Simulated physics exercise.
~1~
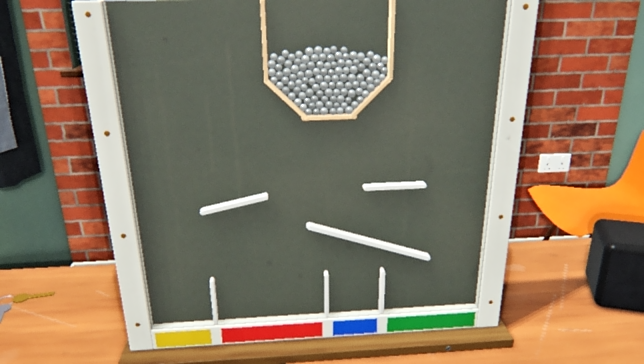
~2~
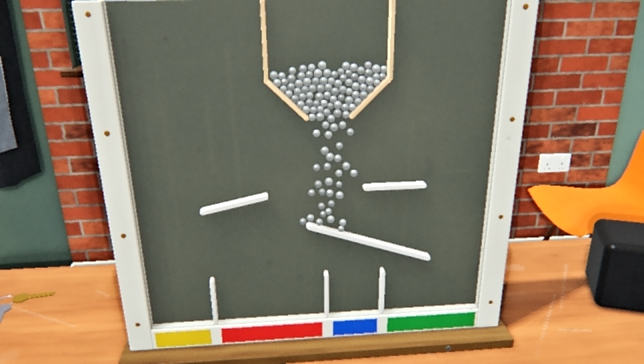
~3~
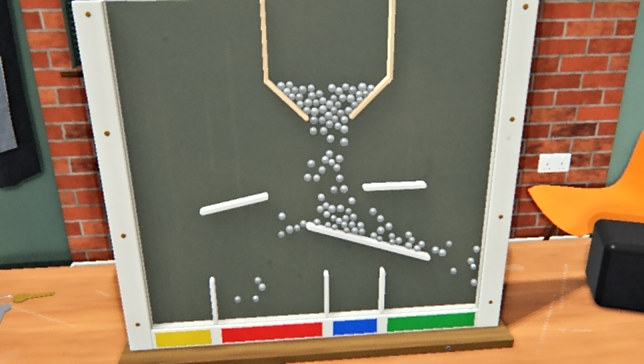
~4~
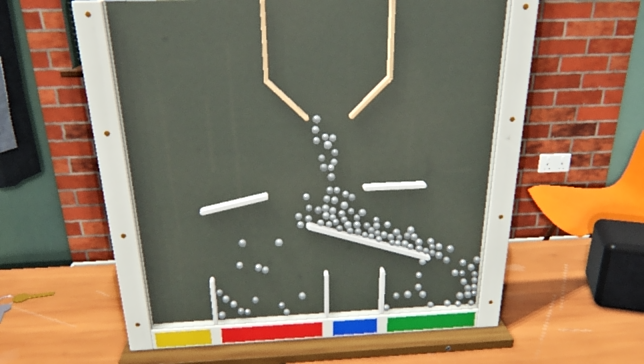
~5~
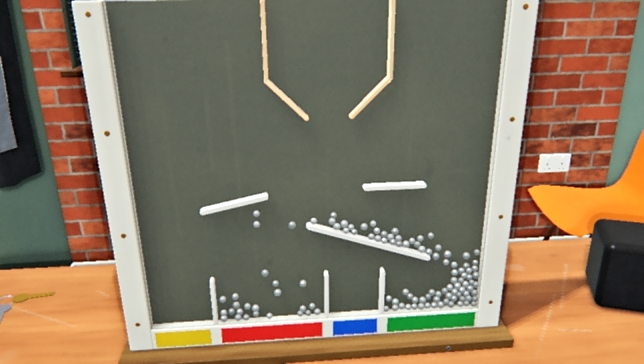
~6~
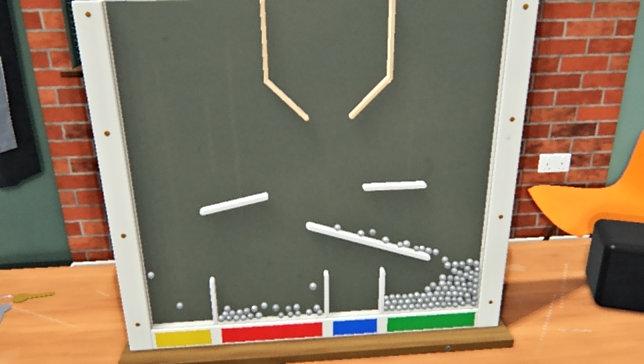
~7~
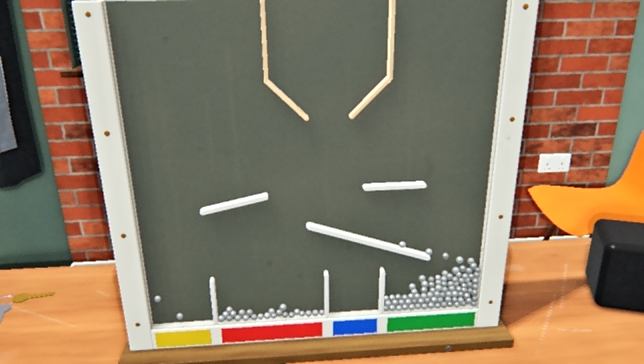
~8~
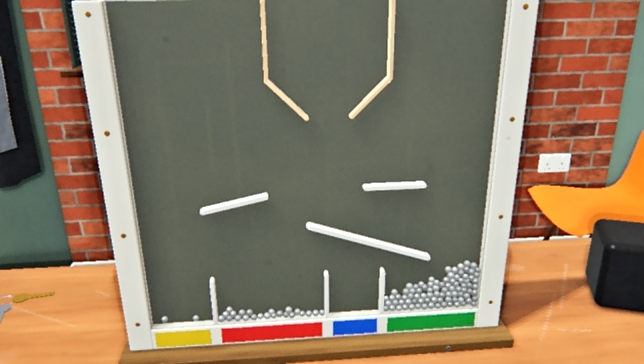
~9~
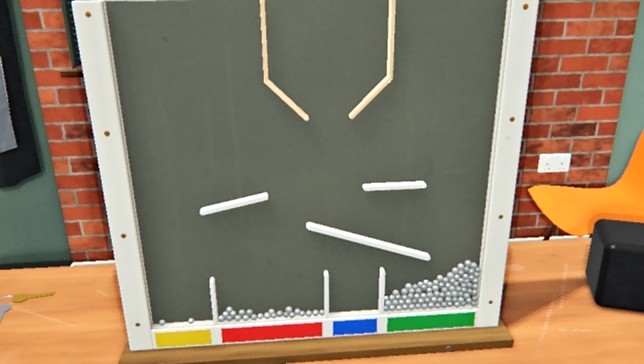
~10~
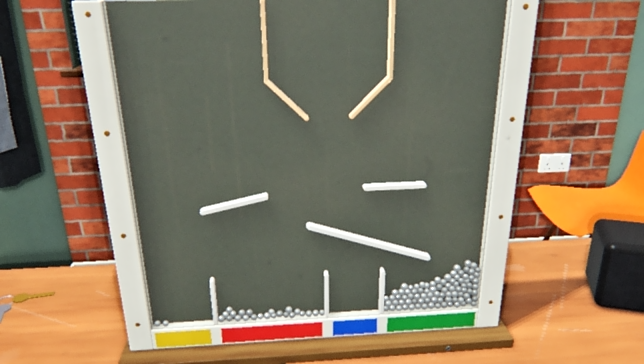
An upright board with ledges held a hopper of small silver balls, which opened and poured them onto the slanted ledge below. Most rolled right into the green bin, others dropped into red, a couple reached yellow, and blue stayed empty as everything settled.
